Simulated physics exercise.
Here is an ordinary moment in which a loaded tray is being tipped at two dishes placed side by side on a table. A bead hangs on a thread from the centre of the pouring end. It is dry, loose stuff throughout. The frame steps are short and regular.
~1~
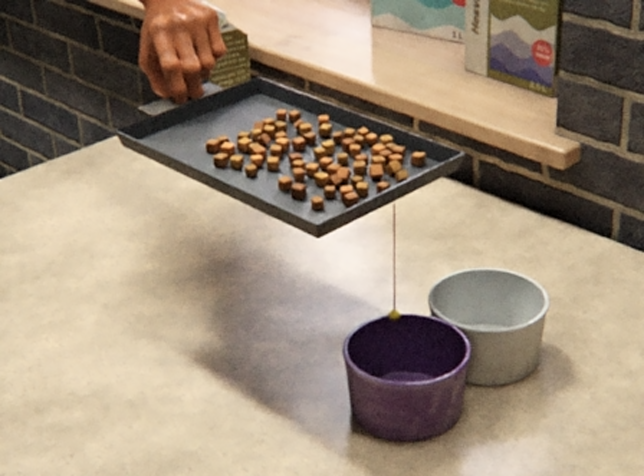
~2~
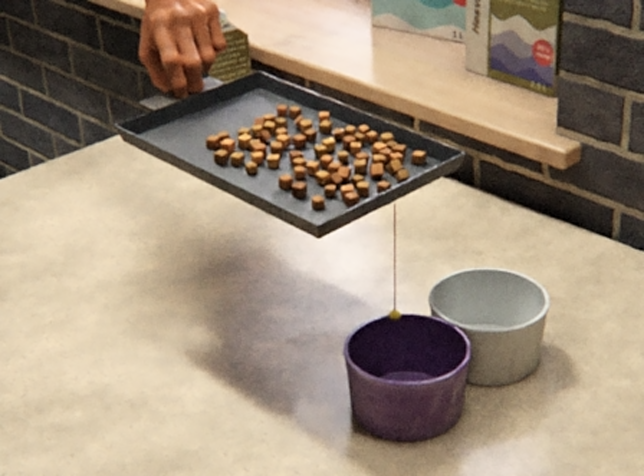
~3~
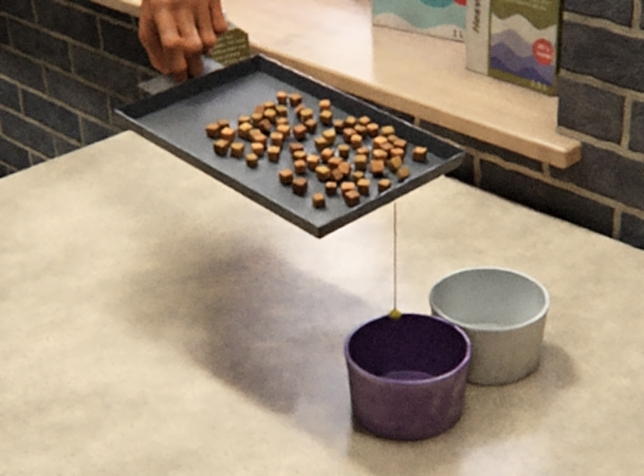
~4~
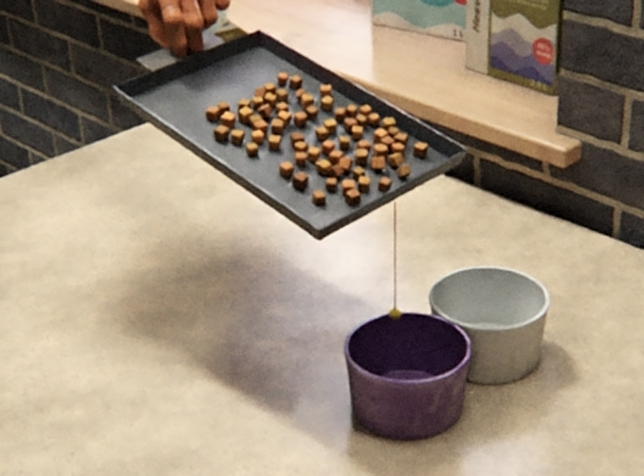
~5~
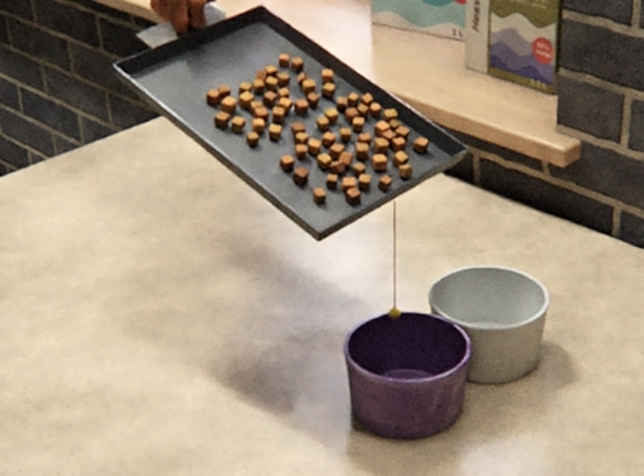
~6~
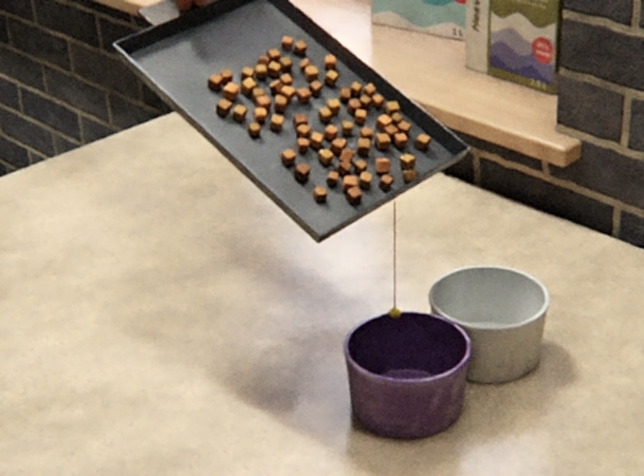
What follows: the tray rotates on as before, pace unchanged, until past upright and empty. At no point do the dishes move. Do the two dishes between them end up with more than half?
No.
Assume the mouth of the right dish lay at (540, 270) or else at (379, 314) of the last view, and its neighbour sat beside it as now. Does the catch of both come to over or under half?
Short of half and then Short of half.
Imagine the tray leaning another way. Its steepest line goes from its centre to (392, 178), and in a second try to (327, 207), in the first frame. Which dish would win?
Tilt 1: Right-side dish. Tilt 2: Left-side dish.
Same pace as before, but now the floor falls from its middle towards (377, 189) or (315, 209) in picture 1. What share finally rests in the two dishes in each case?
Around 70 per cent first, around 30 per cent next.
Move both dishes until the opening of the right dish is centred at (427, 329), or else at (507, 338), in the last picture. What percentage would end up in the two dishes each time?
80 %, then 50 %.
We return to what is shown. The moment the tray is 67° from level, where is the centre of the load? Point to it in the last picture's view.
Look about (371, 179) in the last picture.
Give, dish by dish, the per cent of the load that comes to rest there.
Final split: Left dish some 30 per cent, right dish some 0 per cent.
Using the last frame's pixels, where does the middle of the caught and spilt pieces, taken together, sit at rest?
Near (416, 433), more or less.
Just after the last frame, tray tipped steeply; almost all on the tray; just a few in the air.
A moment on, tray tipped past a quarter turn; roughly half on the tray; about a tenth in the left dish; roughly a quarter outside both; about a tenth in the air.
Further on, tray tipped past a quarter turn; roughly a third in the left dish; roughly two thirds outside both.
When it is over, tray tipped past a quarter turn; roughly a third in the left dish; not one in the right dish; roughly two thirds outside both.
